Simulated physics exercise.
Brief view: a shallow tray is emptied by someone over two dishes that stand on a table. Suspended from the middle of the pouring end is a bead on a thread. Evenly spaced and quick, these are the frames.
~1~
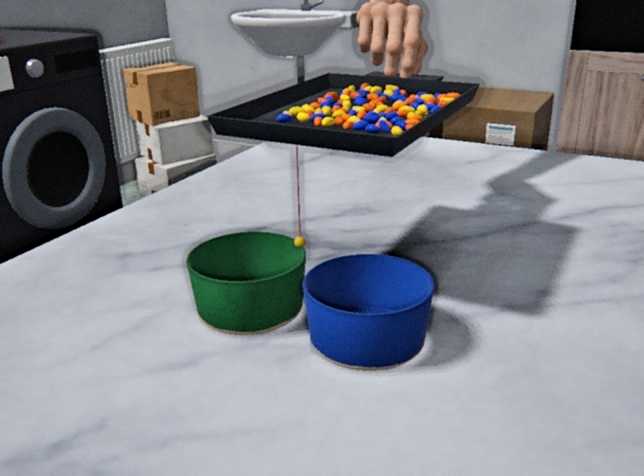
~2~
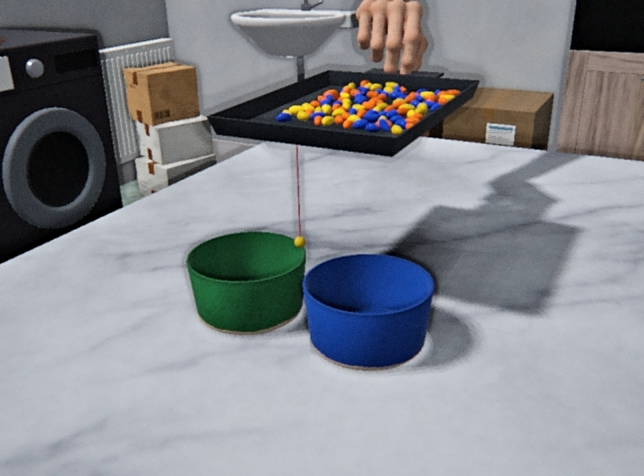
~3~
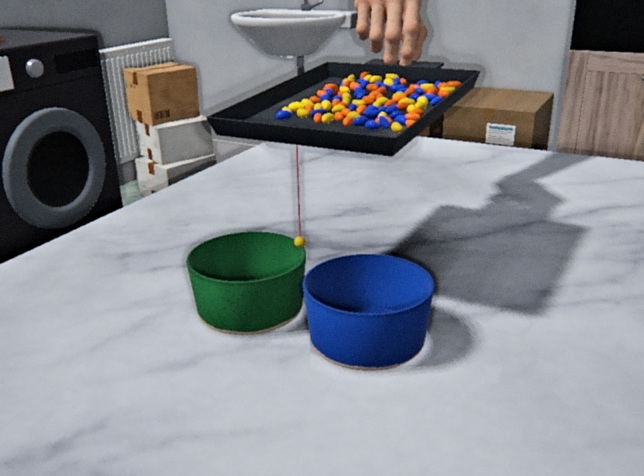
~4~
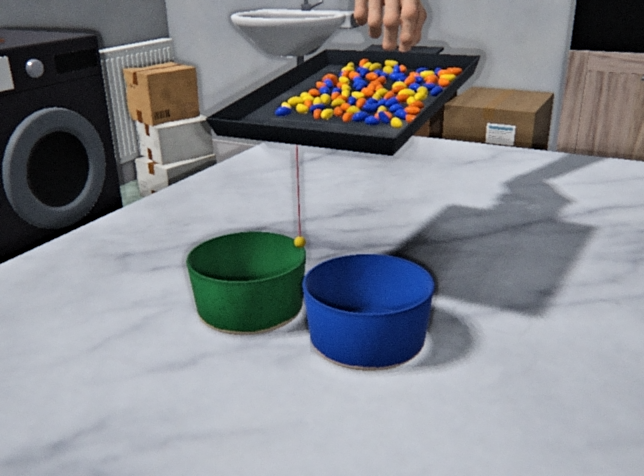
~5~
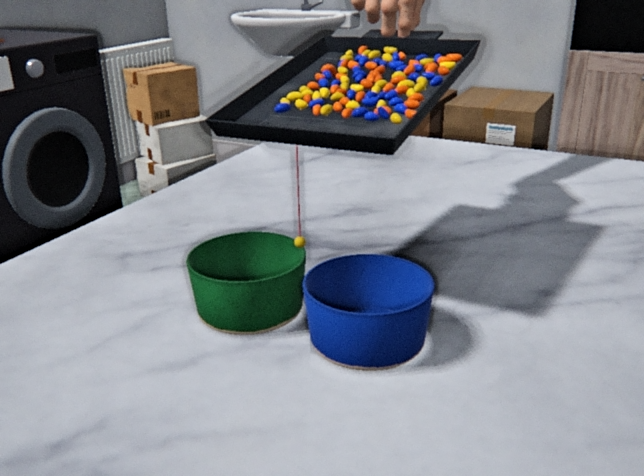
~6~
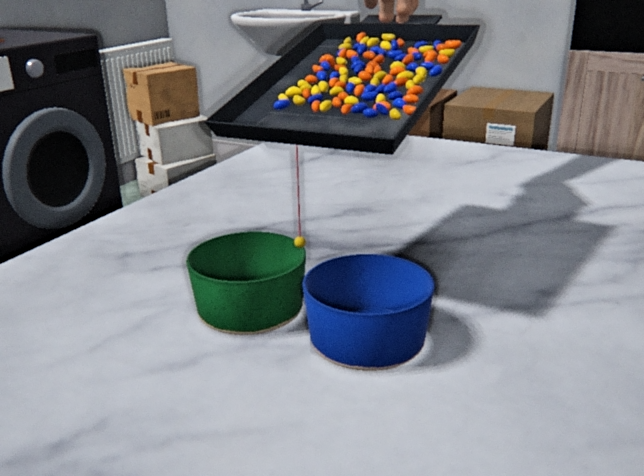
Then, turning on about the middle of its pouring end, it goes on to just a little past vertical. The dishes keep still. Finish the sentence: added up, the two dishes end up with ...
... over half of it.
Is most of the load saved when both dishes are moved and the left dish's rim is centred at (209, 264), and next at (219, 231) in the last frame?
At place one in excess of half; at place two not up to half.
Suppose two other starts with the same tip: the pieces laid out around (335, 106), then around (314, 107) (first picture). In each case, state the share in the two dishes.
Estimates in order: 70 percent, 60 percent.
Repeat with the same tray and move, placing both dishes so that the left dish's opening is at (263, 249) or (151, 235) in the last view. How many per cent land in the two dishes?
40, then 60 %.
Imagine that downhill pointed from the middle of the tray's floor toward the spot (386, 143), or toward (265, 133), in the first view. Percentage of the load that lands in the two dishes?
Around 100 percent for the first aim and around 90 percent for the second.
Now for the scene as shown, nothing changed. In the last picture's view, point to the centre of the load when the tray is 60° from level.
Roughly at (290, 123).
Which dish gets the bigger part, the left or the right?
The left-positioned one, it's fuller.
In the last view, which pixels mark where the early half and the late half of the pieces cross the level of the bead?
About (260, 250), and after that about (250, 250).
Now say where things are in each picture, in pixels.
The first frame shows corners of the pouring end near (215, 115) and (393, 135), level; middle of the load near (372, 106), jelly beans; left dish near (214, 303); right dish near (340, 336); bead on its thread near (300, 242).
The second frame shows corners of the pouring end near (215, 115) and (393, 135), level; middle of the load near (372, 104).
The third frame shows corners of the pouring end near (215, 116) and (392, 135), tipped barely, level across its low end; middle of the load near (372, 98).
The fourth frame shows corners of the pouring end near (214, 117) and (391, 135), tipped a little, level across its low end; middle of the load near (371, 89).
The fifth frame shows corners of the pouring end near (213, 118) and (391, 135), tipped a little, level across its low end; middle of the load near (371, 80).
The sixth frame shows corners of the pouring end near (212, 119) and (390, 135), tipped clearly, level across its low end; middle of the load near (369, 71); left dish near (214, 303); right dish near (340, 336).
Shortly afterwards, tray tipped steeply; all but a few on the tray; only a few in the left dish; only a few in the air.
Next, tray tipped right over; near half on the tray; a little in the right dish; near a quarter in the left dish; a little outside both; near a quarter in the air.
Some moments later, tray tipped past a quarter turn; near a quarter in the right dish; near half in the left dish; near a third outside both.
In the end, tray tipped past a quarter turn; near a quarter in the right dish; near half in the left dish; near a third outside both.
